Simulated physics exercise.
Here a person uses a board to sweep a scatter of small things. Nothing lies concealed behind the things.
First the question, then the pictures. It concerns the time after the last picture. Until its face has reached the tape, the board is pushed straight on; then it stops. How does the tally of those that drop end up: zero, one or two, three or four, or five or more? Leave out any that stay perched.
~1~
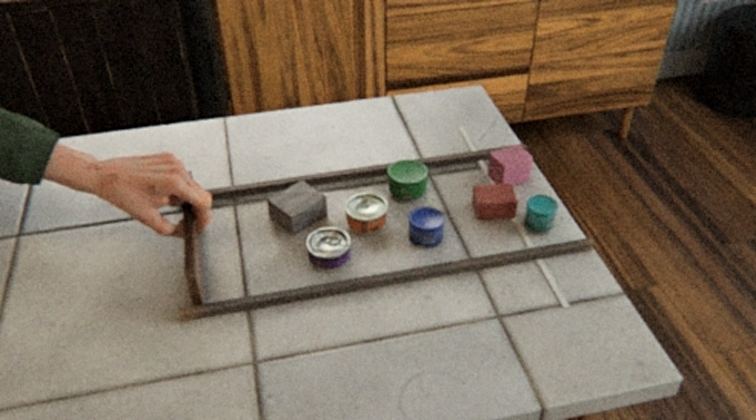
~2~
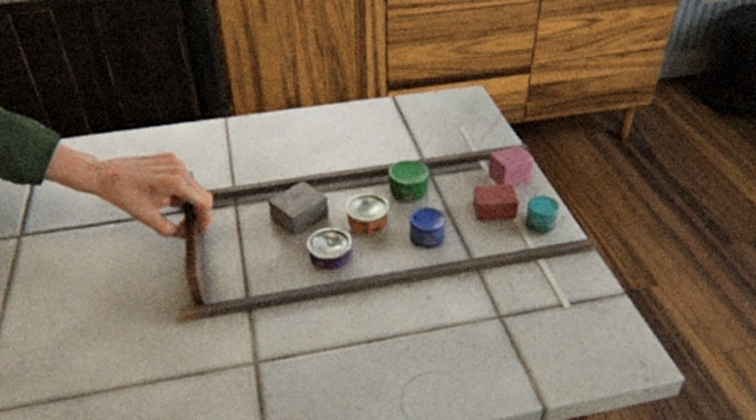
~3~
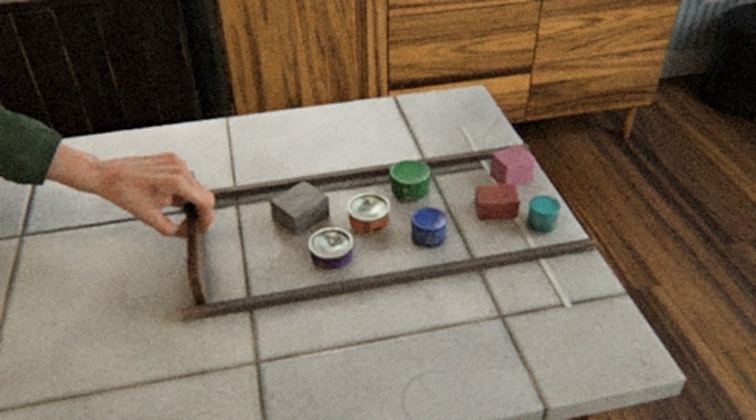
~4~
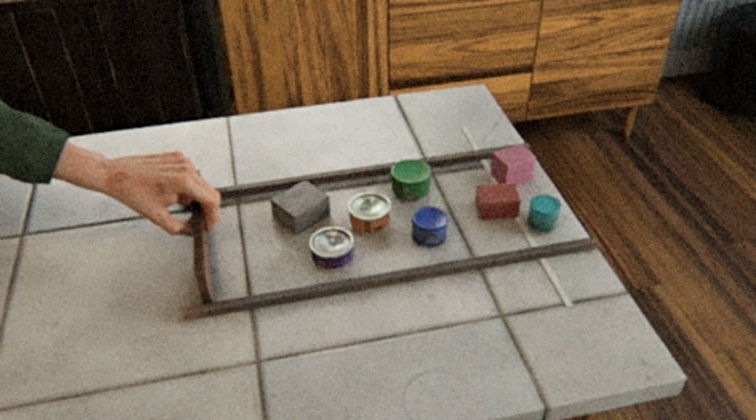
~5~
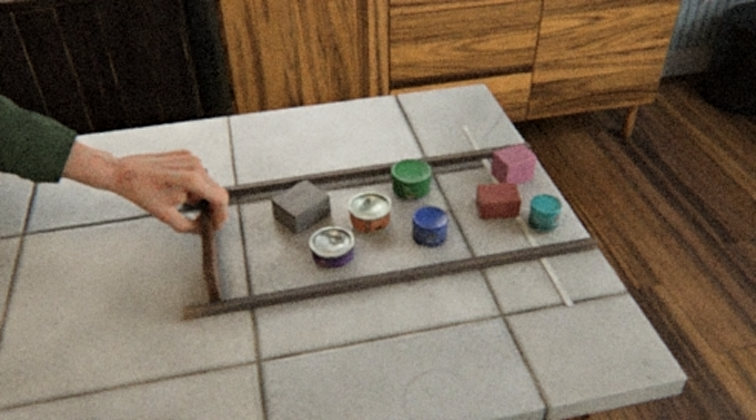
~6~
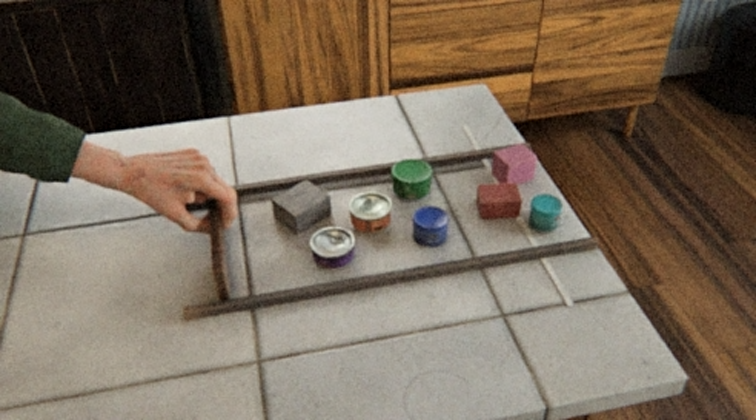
What falls is three or four pieces.
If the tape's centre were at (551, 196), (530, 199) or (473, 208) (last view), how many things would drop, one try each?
Respectively 8, 5 and 0.
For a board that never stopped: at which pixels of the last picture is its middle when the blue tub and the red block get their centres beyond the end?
Approx. (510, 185) for the first, approx. (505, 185) for the second.
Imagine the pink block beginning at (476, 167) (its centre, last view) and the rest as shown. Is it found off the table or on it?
From there it topples down.
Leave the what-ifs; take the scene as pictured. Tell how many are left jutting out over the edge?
That'd be 1.
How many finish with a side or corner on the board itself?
The number is 3.
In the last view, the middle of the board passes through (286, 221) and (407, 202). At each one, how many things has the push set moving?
The count reaches 1 first and 5 second.
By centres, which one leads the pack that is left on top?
The blue tub.
Early on, none off yet; turquoise pot at rest near (545, 214); pink block at rest near (514, 166); red block at rest near (498, 201).
Finally, the number that fall off is three or four; lost, green pot, red block, pink block and turquoise pot.
